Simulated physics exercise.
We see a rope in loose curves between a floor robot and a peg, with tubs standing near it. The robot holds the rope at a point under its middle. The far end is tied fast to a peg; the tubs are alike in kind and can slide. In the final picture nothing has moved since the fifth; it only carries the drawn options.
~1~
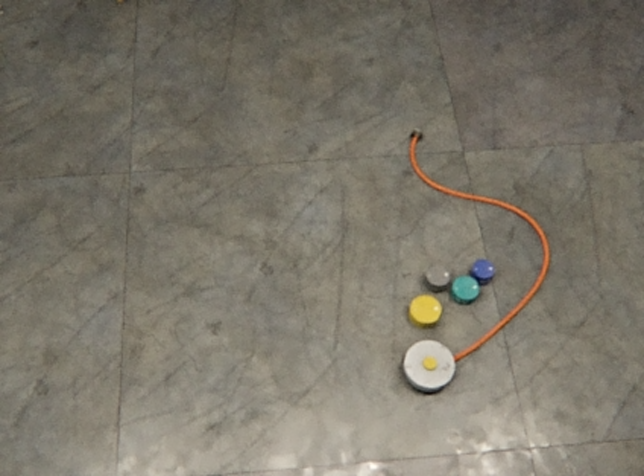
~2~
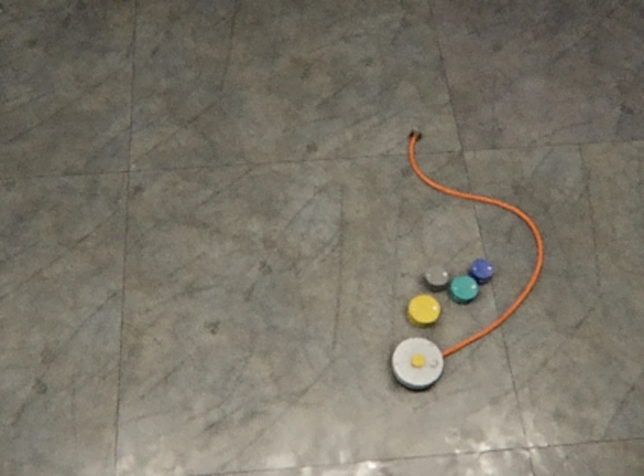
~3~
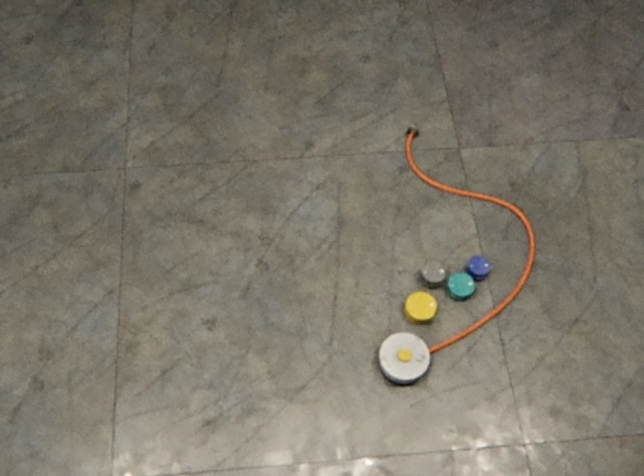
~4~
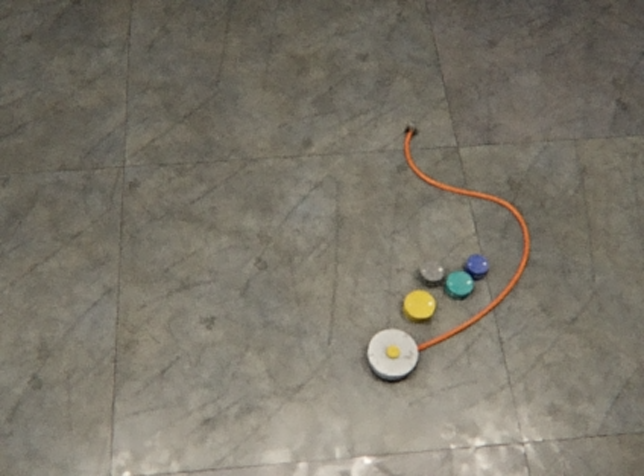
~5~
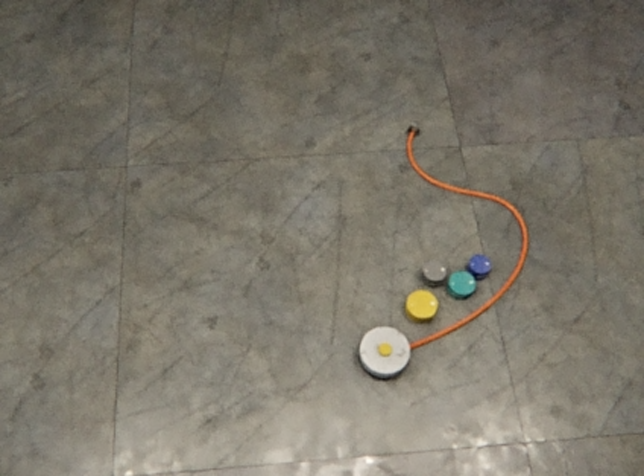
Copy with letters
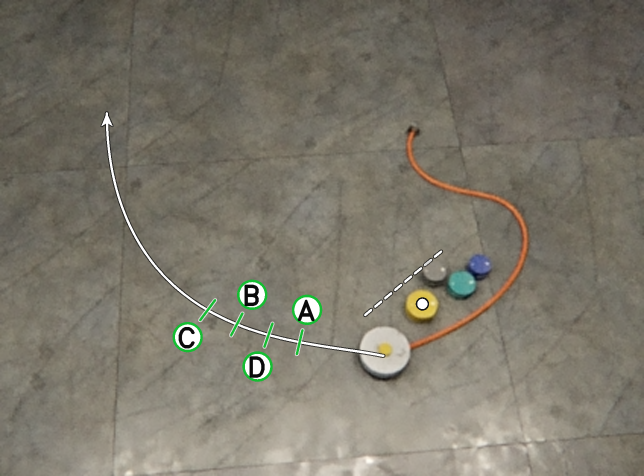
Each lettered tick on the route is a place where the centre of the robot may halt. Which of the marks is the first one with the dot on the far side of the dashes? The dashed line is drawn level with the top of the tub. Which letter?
Stop at C.
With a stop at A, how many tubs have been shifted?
By then, none.
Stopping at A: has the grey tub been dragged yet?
No.
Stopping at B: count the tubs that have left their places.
Four.
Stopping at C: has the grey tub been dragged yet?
Yes.
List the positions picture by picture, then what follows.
In the first frame, yellow tub (425, 312); blue tub (482, 273); robot (429, 367).
In the second frame, robot (417, 364); turquoise tub (464, 290).
In the third frame, robot (404, 359); yellow tub (421, 308).
In the fourth frame, robot (392, 355); peg (412, 128).
In the fifth frame, robot (384, 353); grey tub (434, 274); yellow tub (422, 307); blue tub (479, 268).
On the marked copy, A at (300, 342); B at (237, 324); C at (208, 310); D at (269, 335); the dashed line at (404, 283); the route from (384, 356) via (167, 279) to (107, 113); the white dot at (422, 304).
Following C. Soon after the start, robot (320, 342); yellow tub (422, 307).
Later, robot (257, 328); turquoise tub (447, 283); grey tub (424, 271); yellow tub (419, 303); blue tub (449, 261).
In the end, robot (207, 307); turquoise tub (419, 270); grey tub (398, 256); yellow tub (394, 280); blue tub (424, 250); the dot on the yellow tub is over the dashed line.
As for the rest, A leaves the dotted tub short, at (422, 307); B leaves the dotted tub short, at (411, 291); D leaves the dotted tub short, at (421, 306).
